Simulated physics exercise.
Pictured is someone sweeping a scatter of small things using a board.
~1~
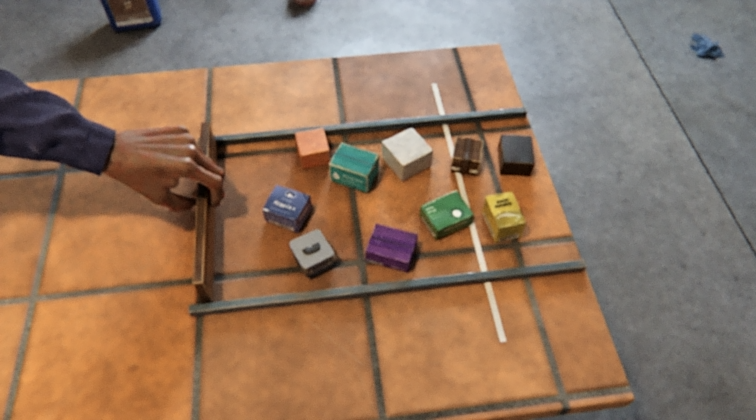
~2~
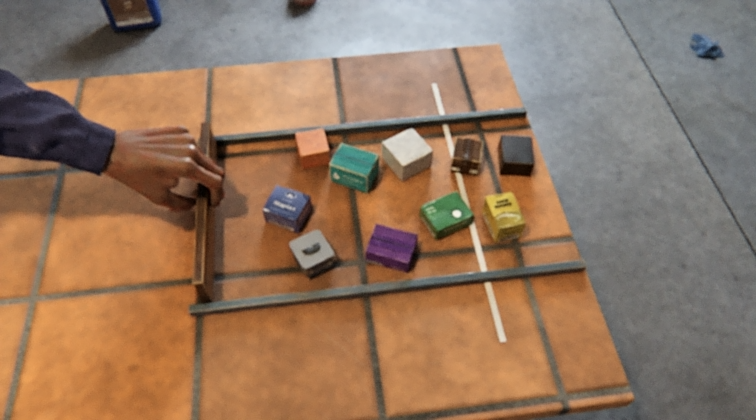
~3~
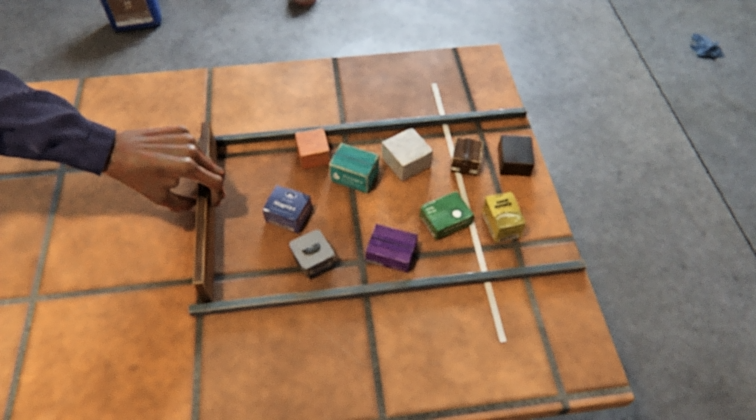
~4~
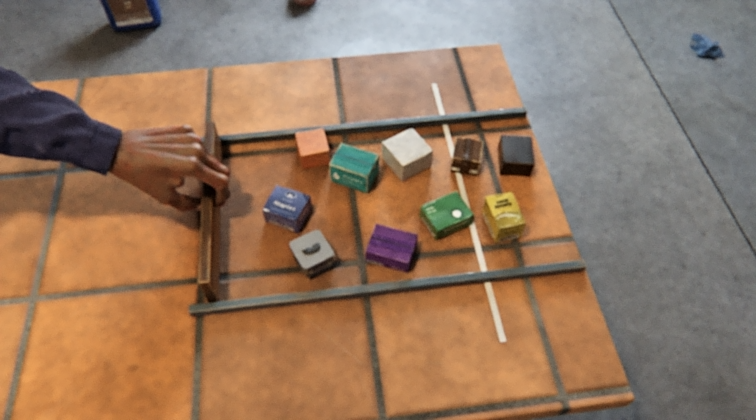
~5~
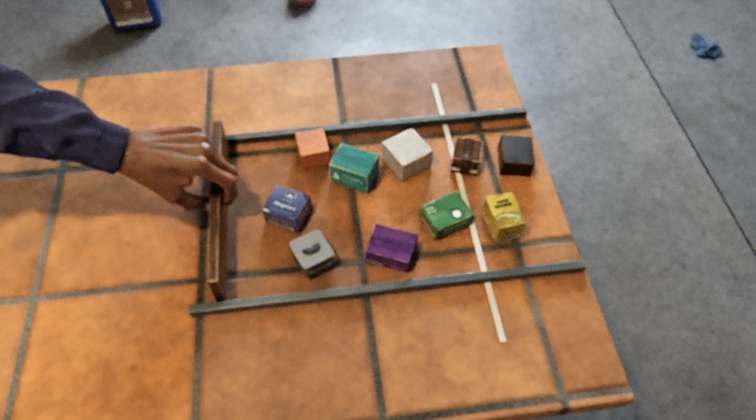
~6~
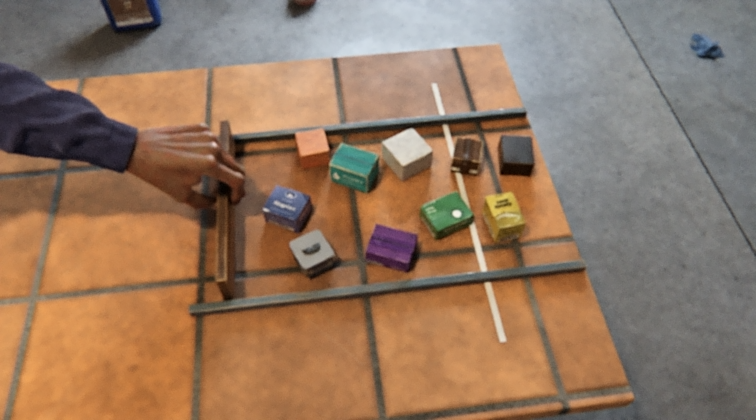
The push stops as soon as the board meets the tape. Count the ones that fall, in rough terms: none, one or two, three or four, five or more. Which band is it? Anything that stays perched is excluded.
It ends with a lone piece or a pair gone from the top.
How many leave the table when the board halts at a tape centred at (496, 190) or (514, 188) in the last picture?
First try 3, second try 6.
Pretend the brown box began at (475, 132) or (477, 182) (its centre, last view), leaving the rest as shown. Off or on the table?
In turn it holds its place, then holds its place.
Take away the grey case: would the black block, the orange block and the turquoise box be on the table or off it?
Black block down; orange block still up; turquoise box still up.
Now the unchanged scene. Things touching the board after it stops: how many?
Total: 4.
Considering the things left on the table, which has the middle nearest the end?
That would be the yellow box.
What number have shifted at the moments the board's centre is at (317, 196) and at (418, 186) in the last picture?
First 4, then 10.
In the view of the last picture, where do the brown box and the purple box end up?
First object about (532, 159); second object about (528, 226).
Soon after, none off yet; black block at rest near (516, 155); yellow box at rest near (503, 217); brown box at rest near (467, 156).
At rest, the number that fall off is one or two; fallen, black block.
